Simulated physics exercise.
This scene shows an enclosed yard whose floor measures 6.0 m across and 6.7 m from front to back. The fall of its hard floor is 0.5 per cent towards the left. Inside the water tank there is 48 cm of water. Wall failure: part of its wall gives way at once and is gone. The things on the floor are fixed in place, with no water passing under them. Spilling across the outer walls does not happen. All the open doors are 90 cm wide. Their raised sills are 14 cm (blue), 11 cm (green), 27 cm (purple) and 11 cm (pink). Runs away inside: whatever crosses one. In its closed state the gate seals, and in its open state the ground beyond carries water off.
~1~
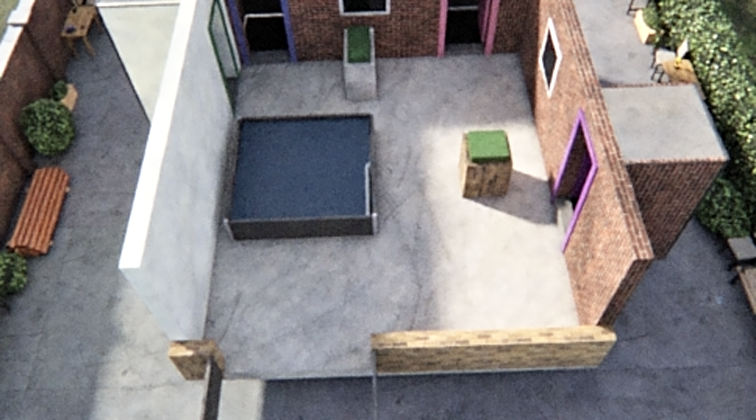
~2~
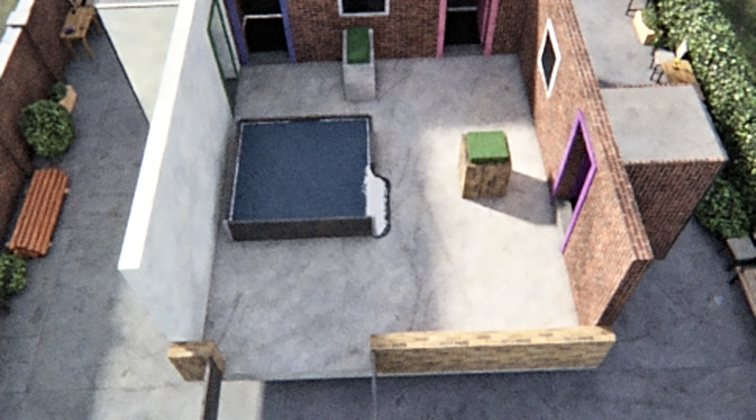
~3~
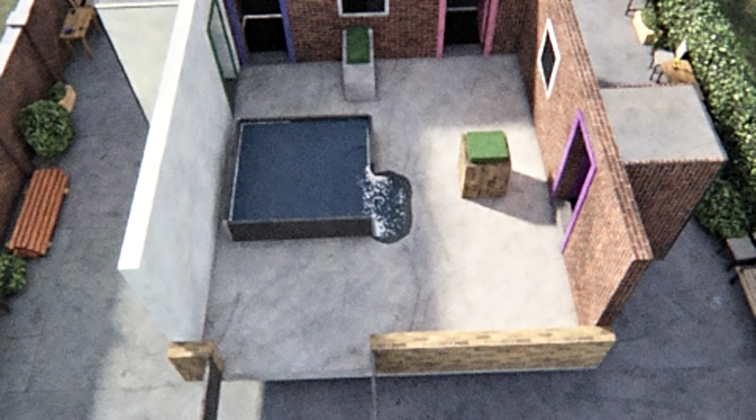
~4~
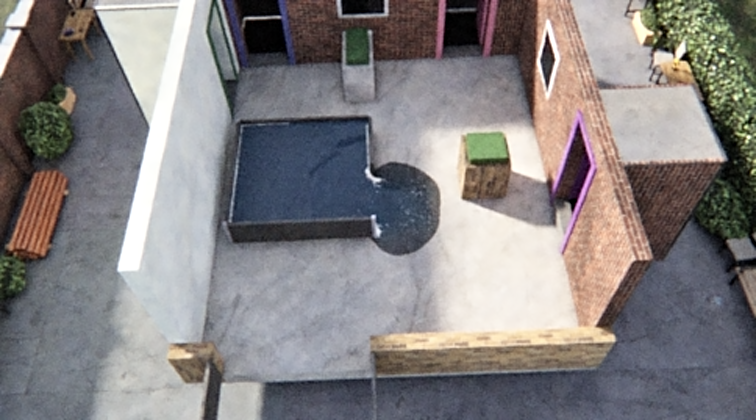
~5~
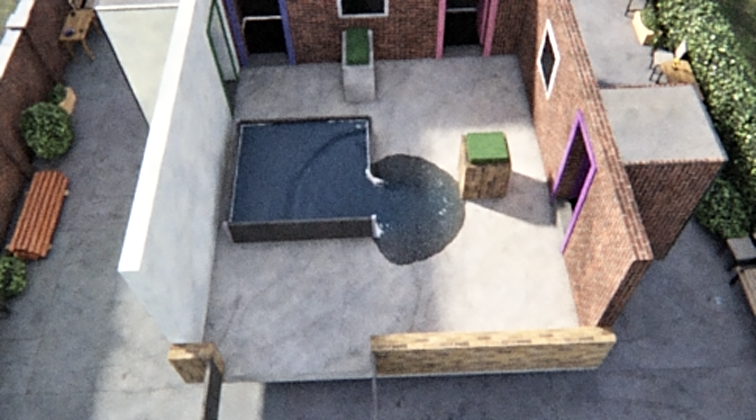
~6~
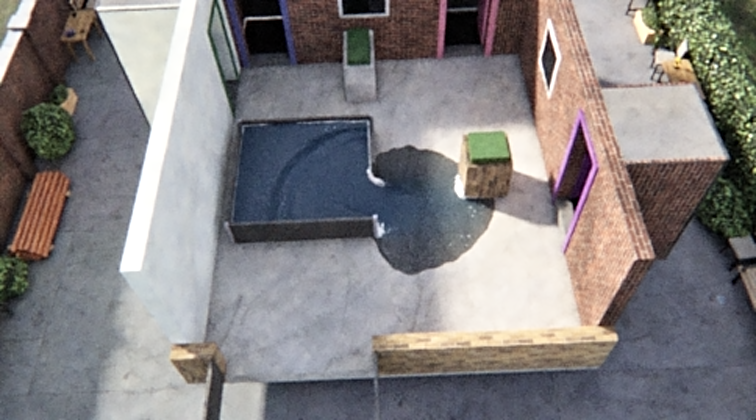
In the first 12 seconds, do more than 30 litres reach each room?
At the blue door, not that much; at the green door, not that much; at the purple door, not that much; at the pink door, not that much.
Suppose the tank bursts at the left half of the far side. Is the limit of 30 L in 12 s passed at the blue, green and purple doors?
Here's how it goes: Blue exceeds it, green exceeds it, purple falls short.
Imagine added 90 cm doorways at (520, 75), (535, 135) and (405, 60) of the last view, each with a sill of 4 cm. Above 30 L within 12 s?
First doorway gets there, second falls short, third gets there.
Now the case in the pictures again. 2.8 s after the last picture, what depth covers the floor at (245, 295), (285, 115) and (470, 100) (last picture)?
Around 0 cm, 0 cm and 2 cm, in the order given.
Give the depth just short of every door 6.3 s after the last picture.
You'd see blue at 1 cm, green at 0 cm, purple at 12 cm and pink at 9 cm.
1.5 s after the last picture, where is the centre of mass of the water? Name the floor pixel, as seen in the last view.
Around (359, 195) in the last picture.
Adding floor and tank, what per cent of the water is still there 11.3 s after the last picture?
Roughly 94 per cent is still there.
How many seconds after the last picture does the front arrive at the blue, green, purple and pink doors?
Blue 7.0 s, green 8.0 s, purple 0.5 s, pink 2.2 s.
Then, 0.7 s after the last picture water covers 20 % of the floor and is deepest (28 cm) near (381, 221); blue door not reached, green door not reached, purple door 15 cm at the sill, 0 L in, pink door not reached.
Then, 1.5 s after the last picture water covers 40 % of the floor and is deepest (29 cm) near (458, 193); blue door not reached, green door not reached, purple door 21 cm at the sill, 0 L in, pink door not reached.
Then, 2.8 s after the last picture water covers 55 % of the floor and is deepest (28 cm) near (580, 335); blue door not reached, green door not reached, purple door 18 cm at the sill, 0 L in, pink door 9 cm at the sill, 0 L in.
Then, 6.3 s after the last picture water covers 80 % of the floor and is deepest (16 cm) near (215, 263); blue door not reached, green door not reached, purple door 12 cm at the sill, 0 L in, pink door 9 cm at the sill, 1 L in.
Then, 11.3 s after the last picture water covers 95 % of the floor and is deepest (10 cm) near (202, 362); blue door 5 cm at the sill, 0 L in, green door 5 cm at the sill, 0 L in, purple door 8 cm at the sill, 0 L in, pink door 7 cm at the sill, 1 L in.
